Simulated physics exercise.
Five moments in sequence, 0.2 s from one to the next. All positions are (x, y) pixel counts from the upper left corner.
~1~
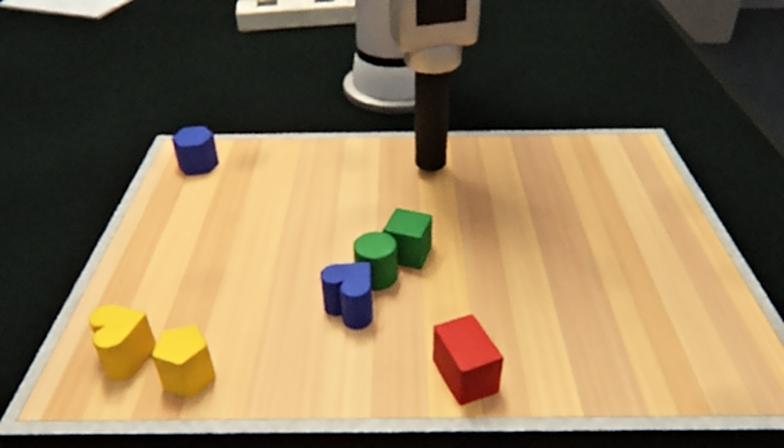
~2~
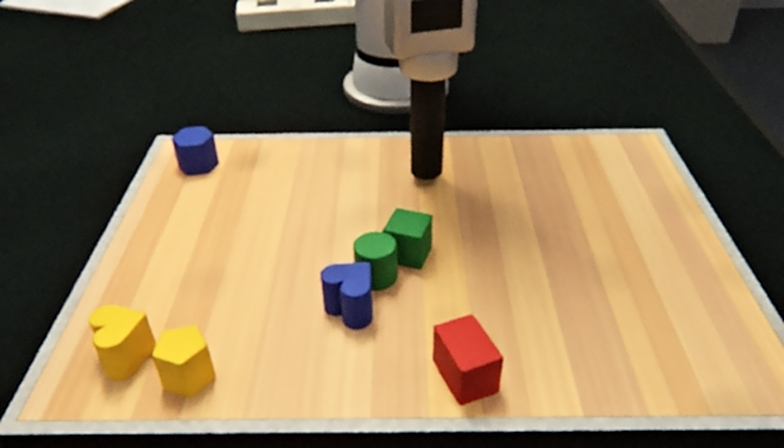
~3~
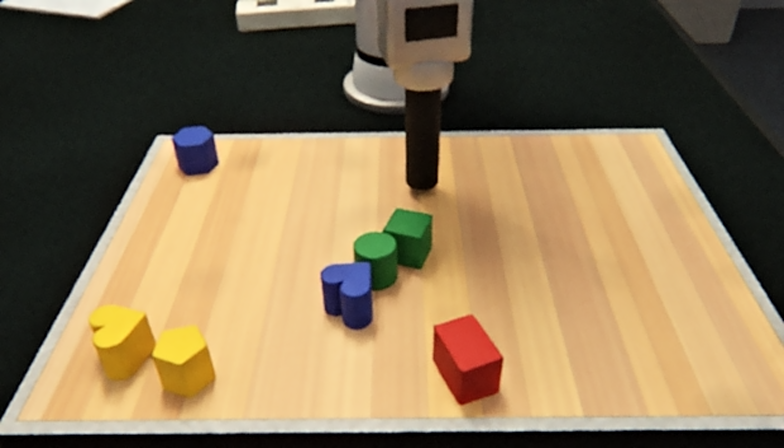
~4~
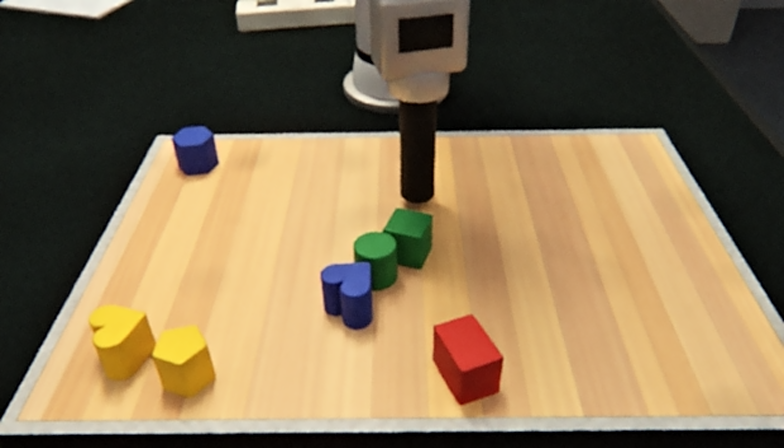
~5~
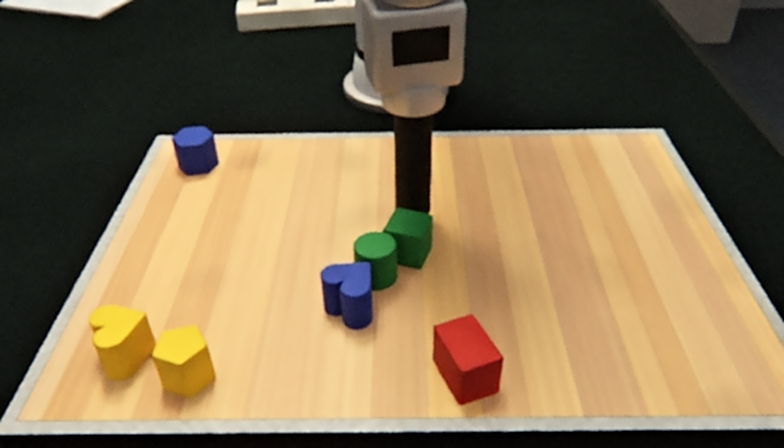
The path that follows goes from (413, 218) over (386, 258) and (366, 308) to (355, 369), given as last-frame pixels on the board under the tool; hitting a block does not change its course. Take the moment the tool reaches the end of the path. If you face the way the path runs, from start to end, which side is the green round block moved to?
It shifts to the left.
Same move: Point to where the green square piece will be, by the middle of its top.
The point I'd pick in the picture is (420, 248).
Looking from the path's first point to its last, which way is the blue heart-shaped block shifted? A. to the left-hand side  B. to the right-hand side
The one that fits is B, to the right-hand side.
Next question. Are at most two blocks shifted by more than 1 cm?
No - that is not the case.
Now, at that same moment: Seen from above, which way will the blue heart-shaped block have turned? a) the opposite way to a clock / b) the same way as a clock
b (the same way as a clock)
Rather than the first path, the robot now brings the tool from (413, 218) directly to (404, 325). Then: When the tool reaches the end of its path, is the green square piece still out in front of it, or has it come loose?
It stays on the tool's front.
On the path given first. One third of the way, tool at (385, 250); blue heart-shaped block at (339, 285); green round block at (380, 261); green square piece at (415, 244), turned 65° anticlockwise.
Two thirds of the way, tool at (365, 300); blue heart-shaped block at (330, 300), turned 70° clockwise; green round block at (386, 303); green square piece at (420, 248), turned 85° anticlockwise.
At the end, tool at (354, 360); blue heart-shaped block at (306, 318), turned 90° clockwise; green round block at (401, 335); green square piece at (420, 248), turned 85° anticlockwise; red oblong block unmoved.
